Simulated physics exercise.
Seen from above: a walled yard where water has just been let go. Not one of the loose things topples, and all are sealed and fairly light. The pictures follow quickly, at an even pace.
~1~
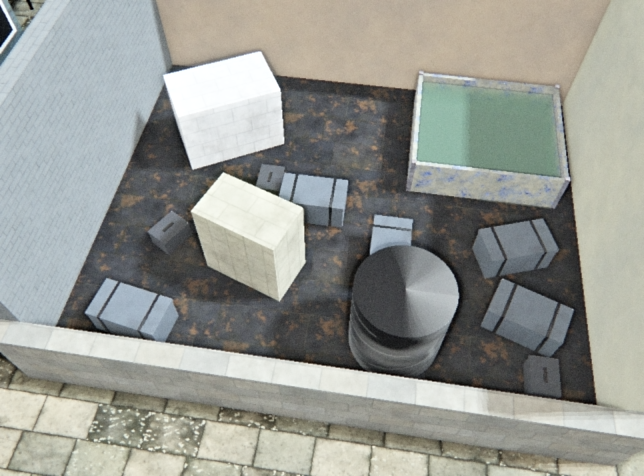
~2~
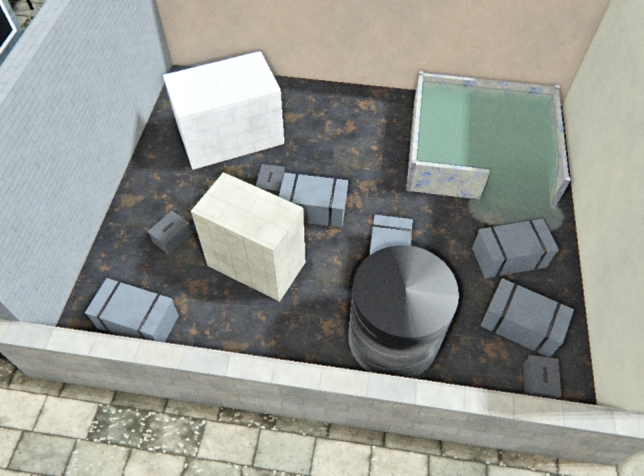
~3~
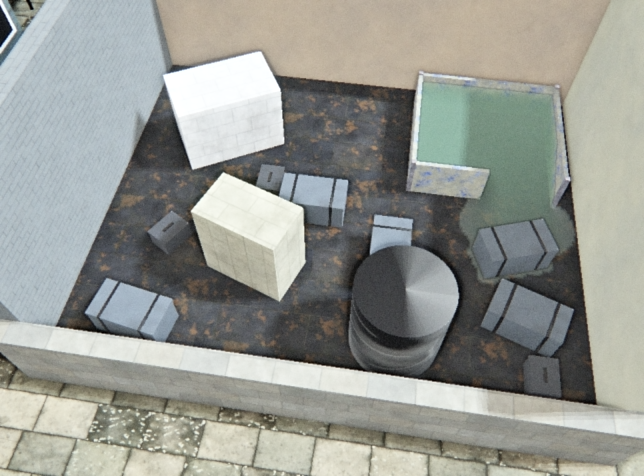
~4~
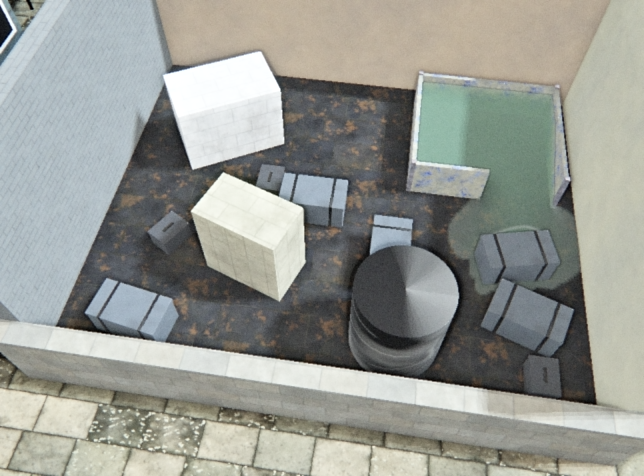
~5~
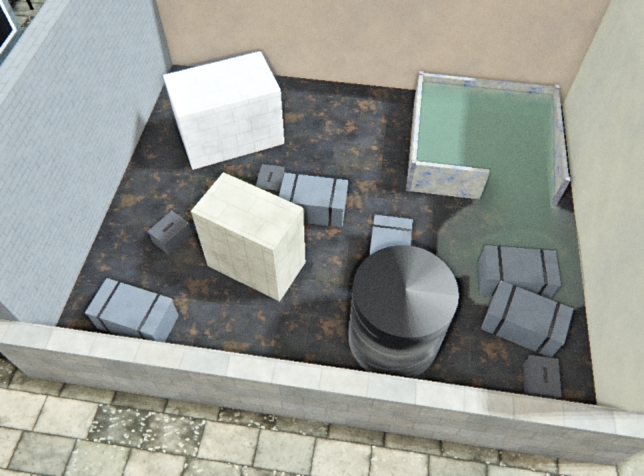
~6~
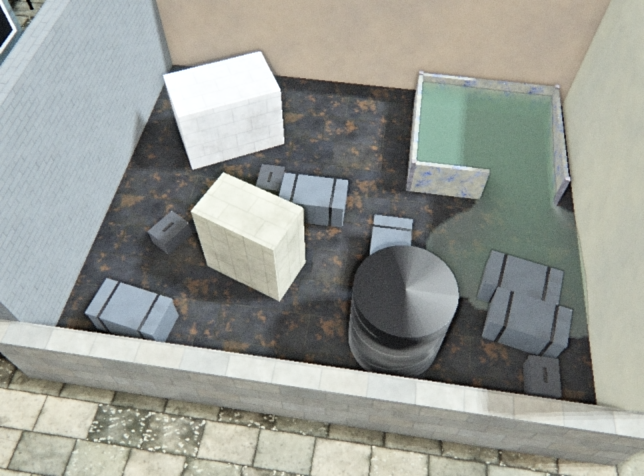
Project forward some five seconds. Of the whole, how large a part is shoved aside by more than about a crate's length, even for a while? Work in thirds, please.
My answer: One to two thirds.
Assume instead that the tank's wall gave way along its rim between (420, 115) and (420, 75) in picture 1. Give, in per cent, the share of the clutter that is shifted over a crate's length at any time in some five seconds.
Around 0 per cent.
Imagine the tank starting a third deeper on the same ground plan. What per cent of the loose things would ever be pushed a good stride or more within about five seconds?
Some 60 per cent.
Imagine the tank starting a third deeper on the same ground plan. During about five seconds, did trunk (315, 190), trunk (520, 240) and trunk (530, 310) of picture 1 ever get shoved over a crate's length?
Object 1: Didn't cover it. Object 2: Covered it. Object 3: Covered it.
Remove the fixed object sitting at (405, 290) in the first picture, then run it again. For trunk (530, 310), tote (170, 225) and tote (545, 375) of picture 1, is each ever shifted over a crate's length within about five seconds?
So: Did travel that far, then did not travel far, then did travel that far.
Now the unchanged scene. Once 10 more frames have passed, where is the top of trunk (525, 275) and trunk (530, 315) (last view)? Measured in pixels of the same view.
About (481, 304) and (490, 344).
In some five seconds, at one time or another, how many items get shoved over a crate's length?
I make it 4 in total.
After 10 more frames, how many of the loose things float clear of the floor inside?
By my reckoning the number comes out at 3.
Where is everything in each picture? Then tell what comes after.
The first picture shows a trunk at (518, 239) rests on the ground; a trunk at (531, 310), on the bottom; 0 of 8 have shifted.
The second picture shows a trunk at (518, 239), on the bottom; a trunk at (531, 310) rests on the ground; 0 of 8 have shifted.
The third picture shows a trunk at (518, 240) rests on the ground; a trunk at (531, 310) rests on the ground; 0 of 8 have shifted.
The fourth picture shows a trunk at (520, 249), on the bottom, close to its start; a trunk at (531, 310) rests on the ground; 1 of 8 have shifted.
The fifth picture shows a trunk at (522, 265), on the bottom, a stride from its start; a trunk at (531, 311) rests on the ground; 1 of 8 have shifted.
The sixth picture shows a trunk at (524, 277), on the bottom, a stride from its start; a trunk at (531, 316) rests on the ground, close to its start; 2 of 8 have shifted.
A moment on, 1 of 8 are well off their spots; 0 afloat.
Next, 2 of 8 are well off their spots; 3 afloat.
Later, 1 of 8 are well off their spots; 3 afloat.
In the end, 3 of 8 are well off their spots, and 4 have been at some point; 3 afloat.
